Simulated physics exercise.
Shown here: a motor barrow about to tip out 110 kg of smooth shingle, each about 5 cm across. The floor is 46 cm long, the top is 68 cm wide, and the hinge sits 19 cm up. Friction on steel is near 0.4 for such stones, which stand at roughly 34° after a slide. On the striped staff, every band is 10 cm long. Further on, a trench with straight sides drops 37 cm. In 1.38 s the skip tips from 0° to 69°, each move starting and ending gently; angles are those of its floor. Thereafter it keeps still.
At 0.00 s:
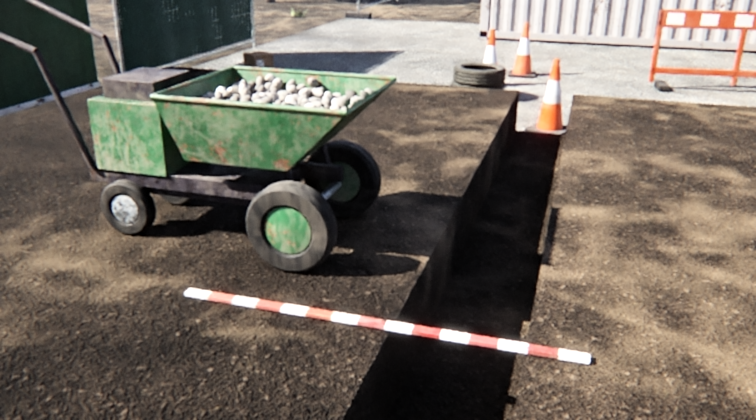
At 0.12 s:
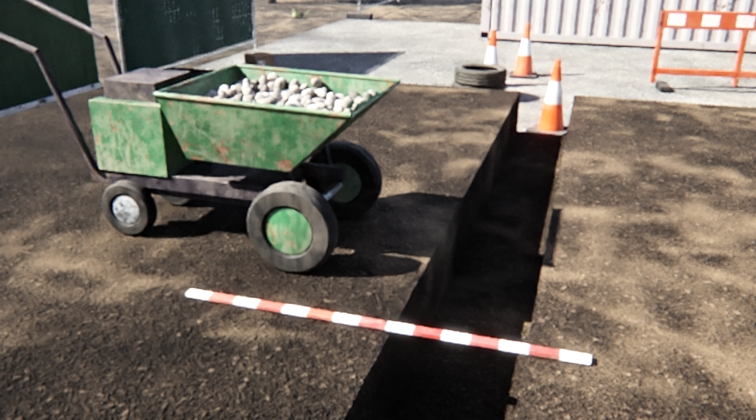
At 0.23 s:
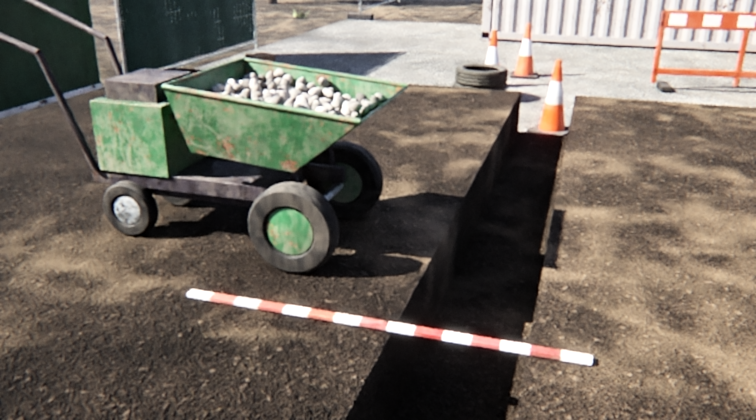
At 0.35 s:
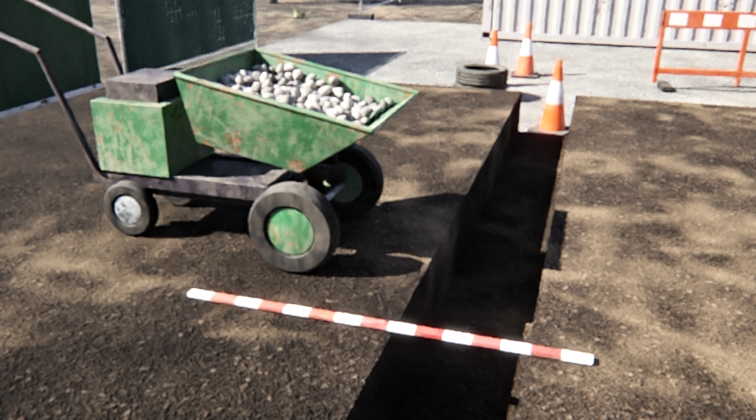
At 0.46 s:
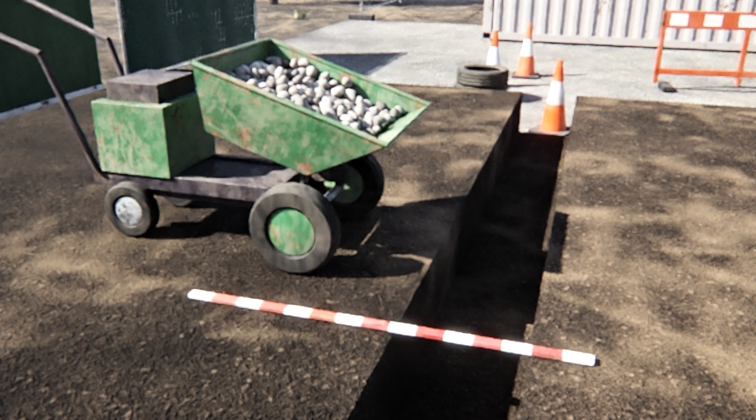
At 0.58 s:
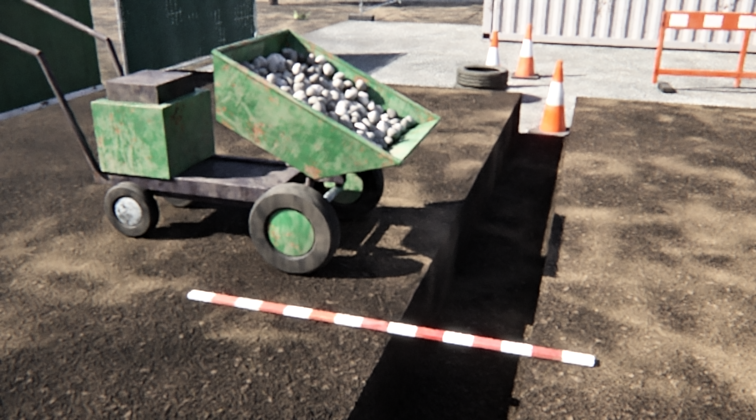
The clip opens on a green motor barrow loaded with smooth grey and white stones, standing left of a straight-sided trench, with a red-and-white striped staff lying in front. Its skip tilts gently forward to the right, then steepens steadily, its rear rising while the stones shift toward the lowered lip.
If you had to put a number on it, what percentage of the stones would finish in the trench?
I'd put it at about 100 percent.
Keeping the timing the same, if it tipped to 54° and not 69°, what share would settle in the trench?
With that change, near 100 per cent.
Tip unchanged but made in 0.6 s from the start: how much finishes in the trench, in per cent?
Roughly 100 per cent would.
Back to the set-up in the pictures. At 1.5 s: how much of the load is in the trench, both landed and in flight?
Approx. 65 % of the load.
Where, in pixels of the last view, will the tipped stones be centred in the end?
The stones end up centred near (497, 329).
After 1.0 s the floor is at 58°; 100 % in the skip; the foremost stones are at (450, 199).
After 1.5 s the floor is at 69°; 32 % in the skip, 67 % in the trench; the foremost stones are at (540, 307).
After 1.8 s the floor is at 69°; 5 % in the skip, 95 % in the trench; the foremost stones are at (549, 318).
After 3.8 s the floor is at 69°; 0 % in the skip, 100 % in the trench; the foremost stones are at (551, 319).
